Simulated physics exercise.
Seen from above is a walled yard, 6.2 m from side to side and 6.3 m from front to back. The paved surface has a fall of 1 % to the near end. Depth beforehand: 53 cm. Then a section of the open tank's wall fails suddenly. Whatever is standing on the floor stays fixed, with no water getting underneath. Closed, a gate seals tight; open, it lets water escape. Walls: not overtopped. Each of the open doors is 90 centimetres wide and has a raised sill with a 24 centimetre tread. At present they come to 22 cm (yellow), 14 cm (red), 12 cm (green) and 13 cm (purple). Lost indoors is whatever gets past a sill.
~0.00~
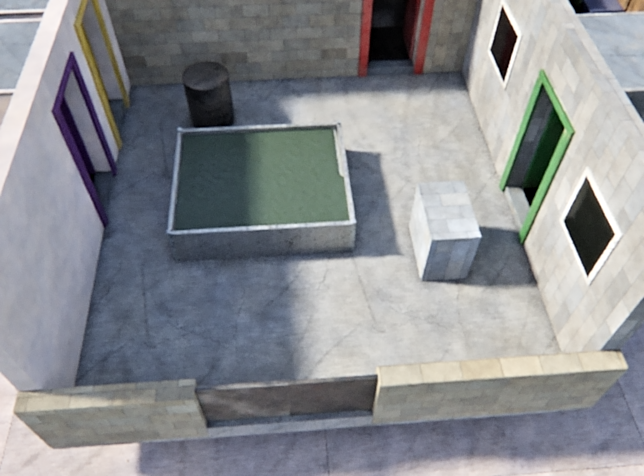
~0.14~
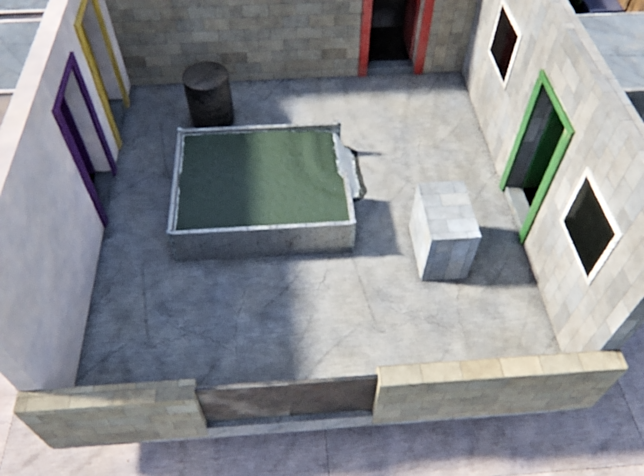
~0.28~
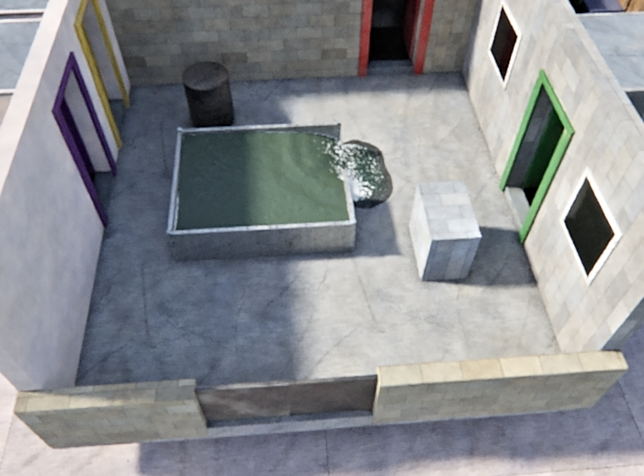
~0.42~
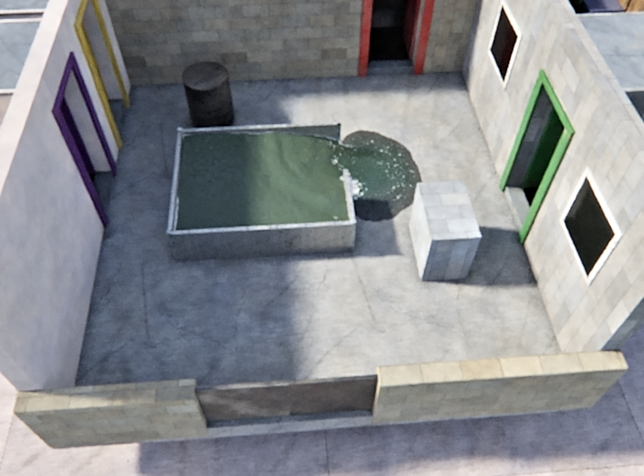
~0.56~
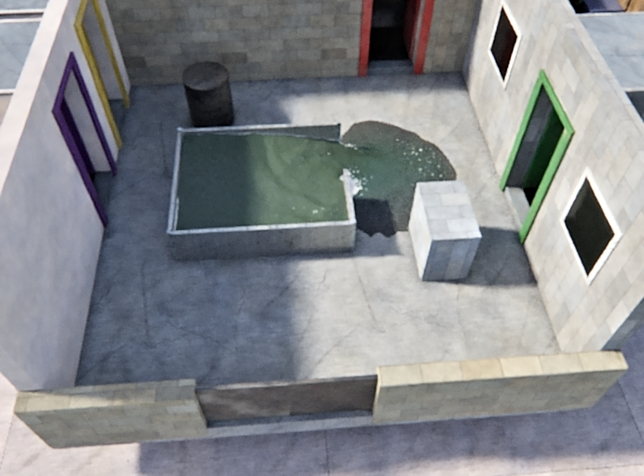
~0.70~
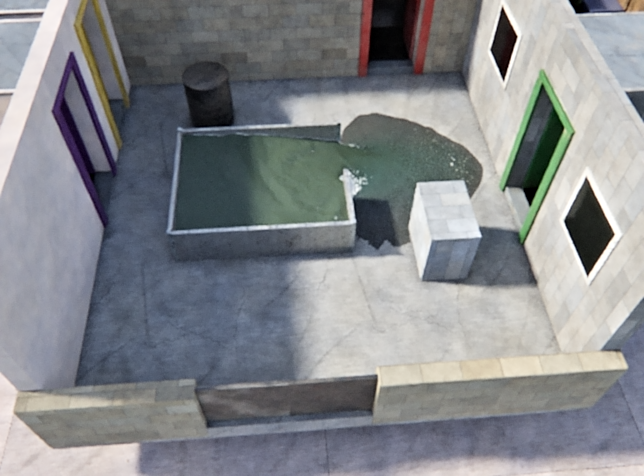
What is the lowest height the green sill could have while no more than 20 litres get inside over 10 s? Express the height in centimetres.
17 cm.
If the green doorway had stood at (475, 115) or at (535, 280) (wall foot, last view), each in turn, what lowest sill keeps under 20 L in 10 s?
First place around 18 cm, second around 5.0 cm.
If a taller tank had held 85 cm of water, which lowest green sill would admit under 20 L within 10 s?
Step height: Approx. 30 cm.
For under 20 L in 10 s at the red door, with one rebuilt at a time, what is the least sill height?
At red, roughly 9.5 cm.
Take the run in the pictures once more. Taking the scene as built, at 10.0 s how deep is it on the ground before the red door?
Some 6.5 cm.
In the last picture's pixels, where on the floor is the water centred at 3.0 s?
My guess is close to (343, 185).
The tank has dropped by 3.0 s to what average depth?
Near 30 cm, averaged.
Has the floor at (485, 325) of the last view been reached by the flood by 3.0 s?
At that moment it's submerged.
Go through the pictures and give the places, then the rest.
In the first frame, the open tank at (261, 177) is whole and still, 53 cm deep; the green door at (531, 167) is dry.
In the second frame, the front is at (360, 192), 0.3 m from the gap at (340, 165); 0.2 m2 of floor is wet, 53 cm left at the back.
In the third frame, the gap is at (339, 167), the front 0.7 m out at (386, 191); the back of the open tank holds 53 cm.
In the fourth frame, water pours out at (339, 168) and has run 1.2 m, to (416, 186); about 7 cm deep outside, 53 cm at the back.
In the fifth frame, the gap is at (339, 167), the front 1.8 m out at a hidden place; the back of the open tank holds 53 cm.
In the sixth frame, the gap is at (339, 167), the front 2.2 m out at (476, 175); the back of the open tank holds 53 cm; the green door at (531, 167), 2.8 m from the gap, is still 0.8 m from the nearest water.
After 1.4 s water covers 20 % of the floor, deepest (30 cm) near (349, 165); 14 cm at the green door, 0 litres in over its 12 cm sill.
After 3.0 s water covers 35 % of the floor, deepest (28 cm) near (466, 95); 20 cm at the green door, 43 litres in over its 12 cm sill.
After 10.0 s water covers 95 % of the floor, deepest (13 cm) near (554, 383); 9 cm at the green door, 76 litres in over its 12 cm sill.
At the green door as built, the water arrived by 1.1 s and peaked near 21 cm at 2.6 s.
Run again over the same 10 s with other heights there, 52 litres in over 13.5 cm, 10 litres over 18.5 cm. The limit of 20 litres is kept from about 17 cm up.
